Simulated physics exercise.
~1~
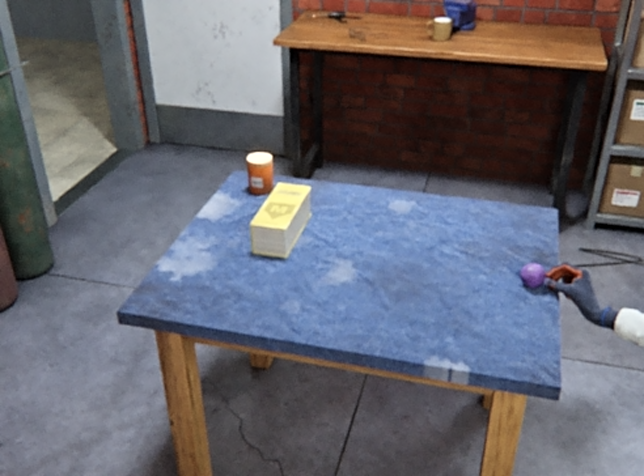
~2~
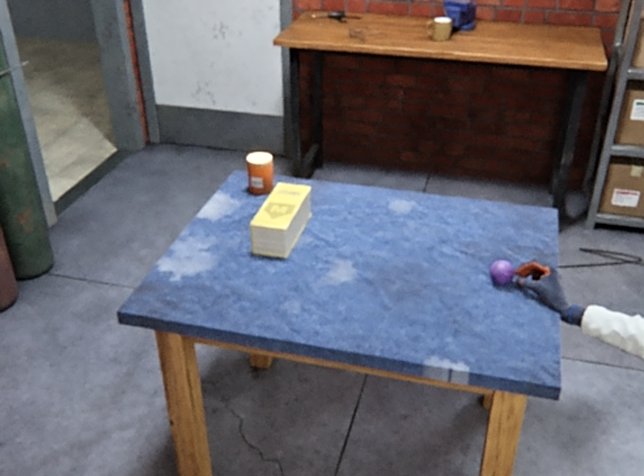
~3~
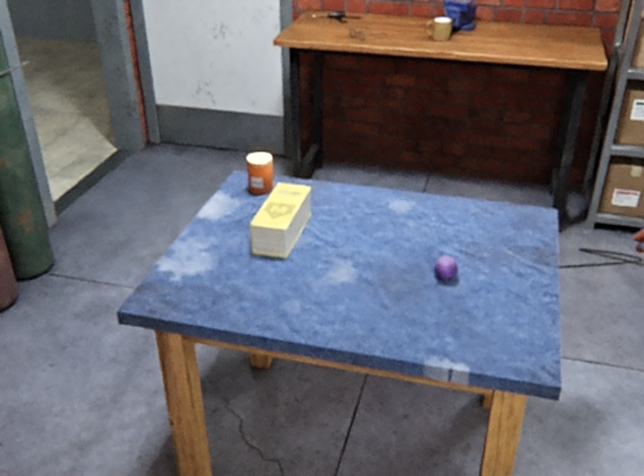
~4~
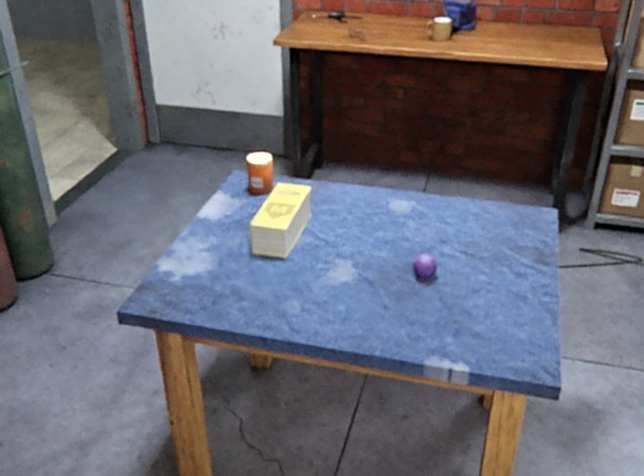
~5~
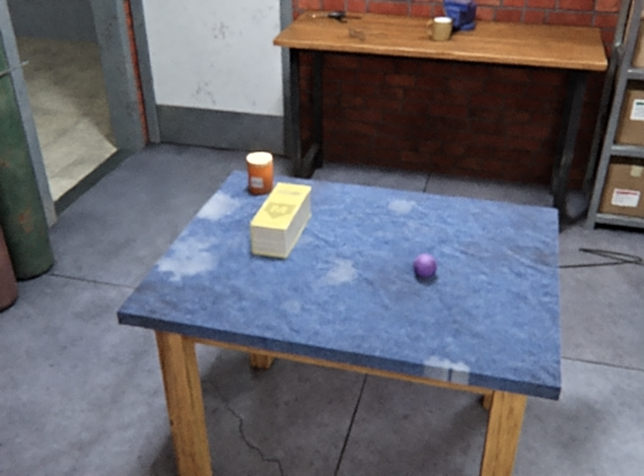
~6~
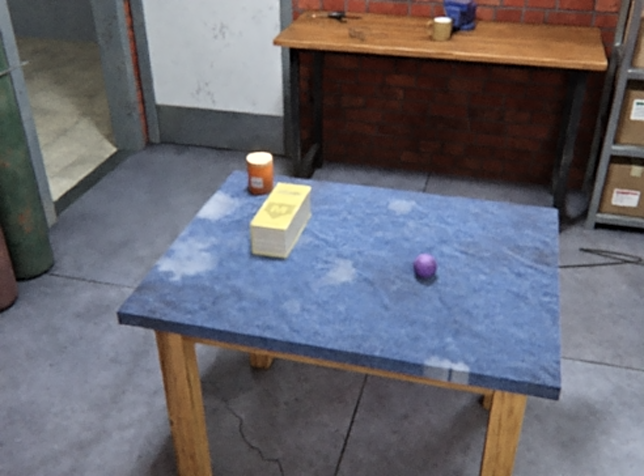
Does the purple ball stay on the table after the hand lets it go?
Yes, the purple ball stays on the table. It rolls a little farther left and comes to rest on the blue top, to the right of the yellow book.
A gloved hand reaches in from the right and pushes a purple ball leftward across a blue, stained tabletop on wooden legs, seen from above in a workshop with a brick wall and a wooden bench behind. A yellow book lies left of centre on the table, with an orange jar near the back edge. The hand lets go and draws back as the ball rolls on to the left. The ball slows and comes to rest right of the book, well short of it. The book and the jar never move.
